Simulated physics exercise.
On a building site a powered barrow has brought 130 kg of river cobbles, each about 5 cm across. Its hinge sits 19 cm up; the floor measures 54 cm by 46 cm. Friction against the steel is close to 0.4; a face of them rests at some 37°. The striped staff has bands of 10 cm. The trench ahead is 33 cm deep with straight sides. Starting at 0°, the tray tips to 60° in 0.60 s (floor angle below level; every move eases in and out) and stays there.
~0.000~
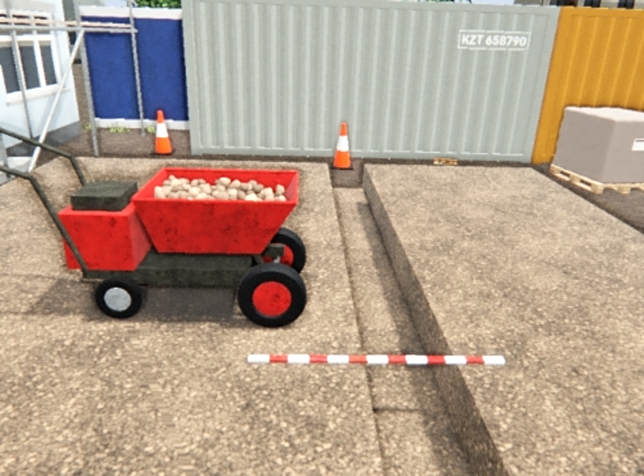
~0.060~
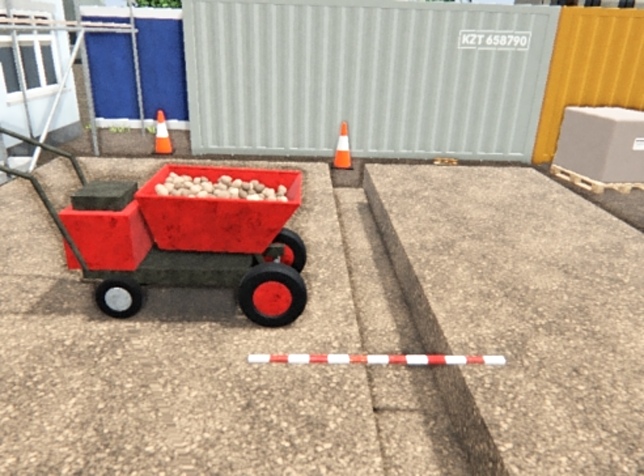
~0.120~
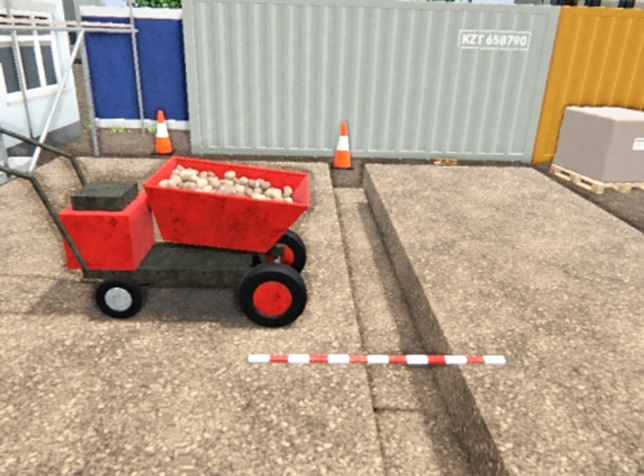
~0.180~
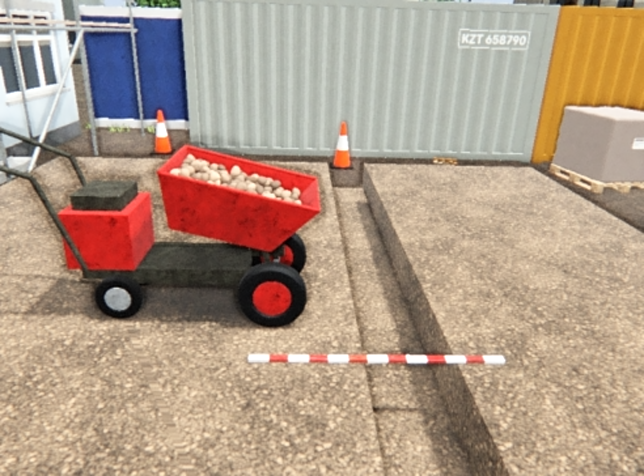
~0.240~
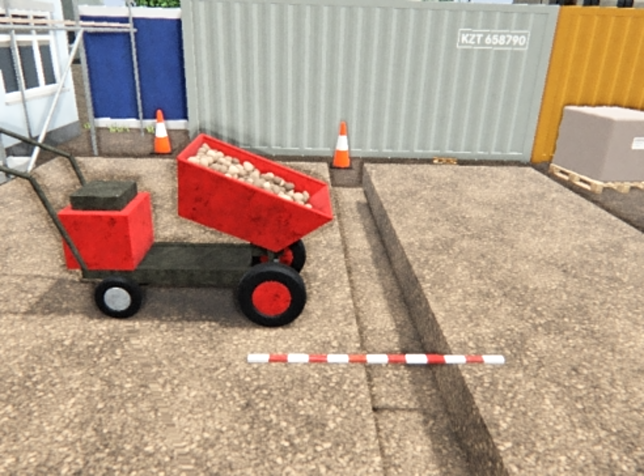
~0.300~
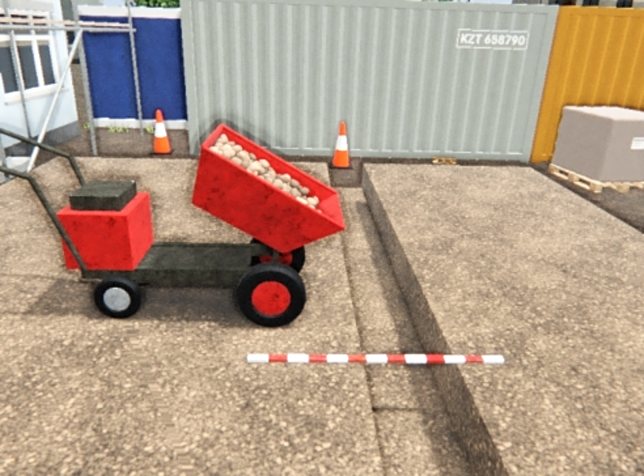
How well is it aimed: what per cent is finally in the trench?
About 46 per cent.
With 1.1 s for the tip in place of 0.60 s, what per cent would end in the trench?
It would be near 50 per cent.
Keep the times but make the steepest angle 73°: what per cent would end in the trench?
In that case some 75 per cent.
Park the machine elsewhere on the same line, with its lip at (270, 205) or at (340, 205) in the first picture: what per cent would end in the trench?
About 60 and 20 per cent.
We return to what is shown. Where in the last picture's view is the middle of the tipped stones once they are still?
Their middle is at about (408, 340).
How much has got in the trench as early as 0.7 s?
About 10 per cent by then.
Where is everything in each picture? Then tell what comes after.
In the first picture, the tray is at 0°, its lip at (296, 203); the top of the load is at (222, 187).
In the second picture, the tray is at 2°, its lip at (300, 204); the top of the load is at (207, 184); the stones move at 0.4 m/s on average.
In the third picture, the tray is at 6°, its lip at (308, 207); the top of the load is at (195, 176); the stones move at 0.9 m/s on average.
In the fourth picture, the tray is at 13°, its lip at (319, 211); the top of the load is at (195, 166); the stones move at 1.2 m/s on average.
The fifth picture shows lip at (332, 219), floor tilted 21°, highest stones at (206, 155); the stones move at 1.4 m/s on average.
In the sixth picture, the tray is at 30°, its lip at (345, 229); the top of the load is at (224, 147); the stones move at 1.4 m/s on average.
After 0.4 s the floor is at 51°; 100 % in the tray; the foremost stones are at (344, 235).
After 0.7 s the floor is at 60°; 89 % in the tray, 11 % in the trench; the foremost stones are at (411, 273).
After 1.0 s the floor is at 60°; 50 % in the tray, 34 % in the trench, 16 % past the trench; the foremost stones are at (515, 299).
After 3.0 s the floor is at 60°; 38 % in the tray, 46 % in the trench, 16 % past the trench; the foremost stones are past the picture's edge.
